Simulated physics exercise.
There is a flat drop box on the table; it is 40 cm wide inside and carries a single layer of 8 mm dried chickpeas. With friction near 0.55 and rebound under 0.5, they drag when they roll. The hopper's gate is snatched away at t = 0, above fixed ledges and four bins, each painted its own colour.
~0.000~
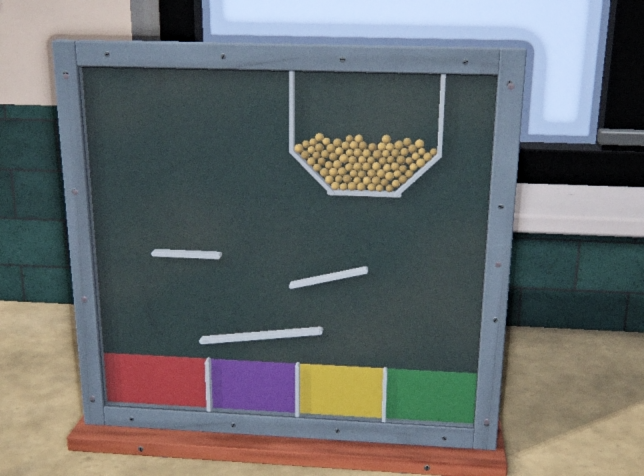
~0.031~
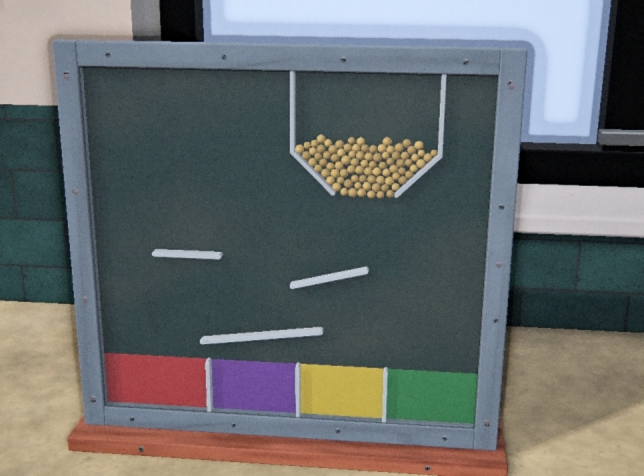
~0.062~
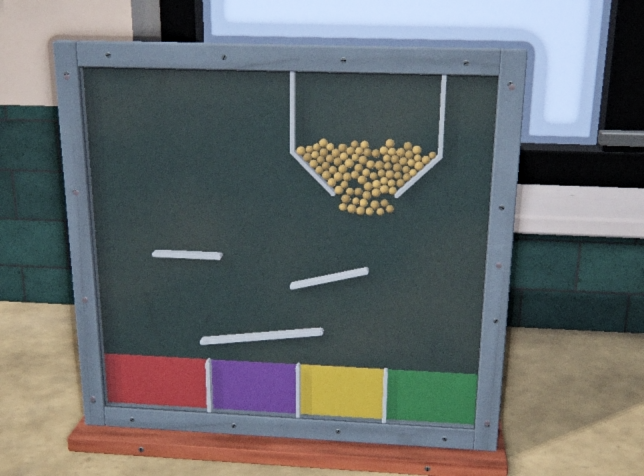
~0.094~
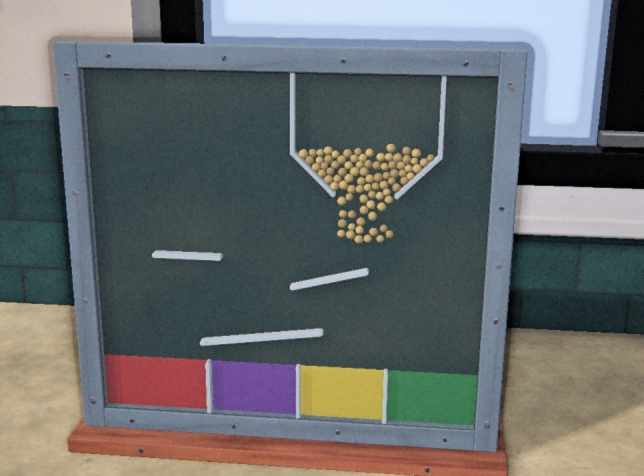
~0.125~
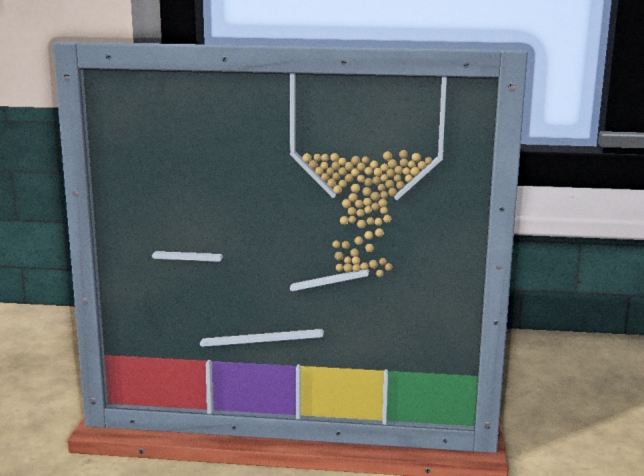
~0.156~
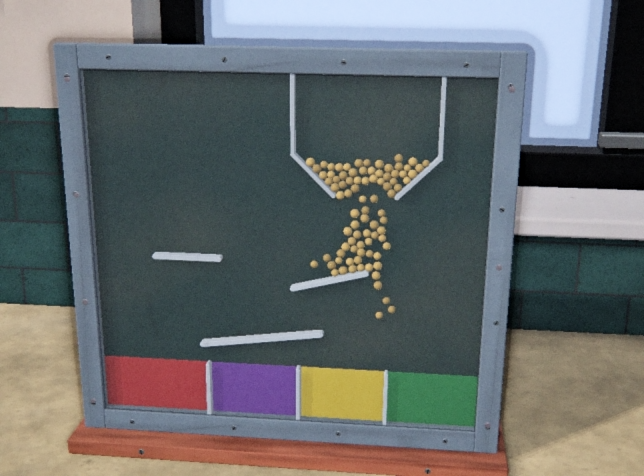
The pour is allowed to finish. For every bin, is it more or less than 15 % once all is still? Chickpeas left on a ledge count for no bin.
When the load has come to rest, green bin ends higher, yellow bin ends lower, purple bin ends lower, and red bin ends higher than 15 %.
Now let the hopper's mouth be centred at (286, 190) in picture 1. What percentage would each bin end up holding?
Final per cent - green bin: 0, yellow bin: 0, purple bin: 0, red bin: 50.
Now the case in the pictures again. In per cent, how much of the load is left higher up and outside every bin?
25 %.
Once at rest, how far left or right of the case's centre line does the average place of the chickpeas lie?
On average the load ends up close to 4 cm to the right of the middle.
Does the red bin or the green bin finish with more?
Answer: The green bin.
After 0.24 s 65 % have left the hopper; down in the bins, green 5 %.
After 0.55 s 100 % have left the hopper; down in the bins, green 45 %, yellow 5 %, red 5 %.
At rest by 1.8 s, green 50 %, yellow 10 %, purple 0 %, red 20 %, left higher up 25 %.
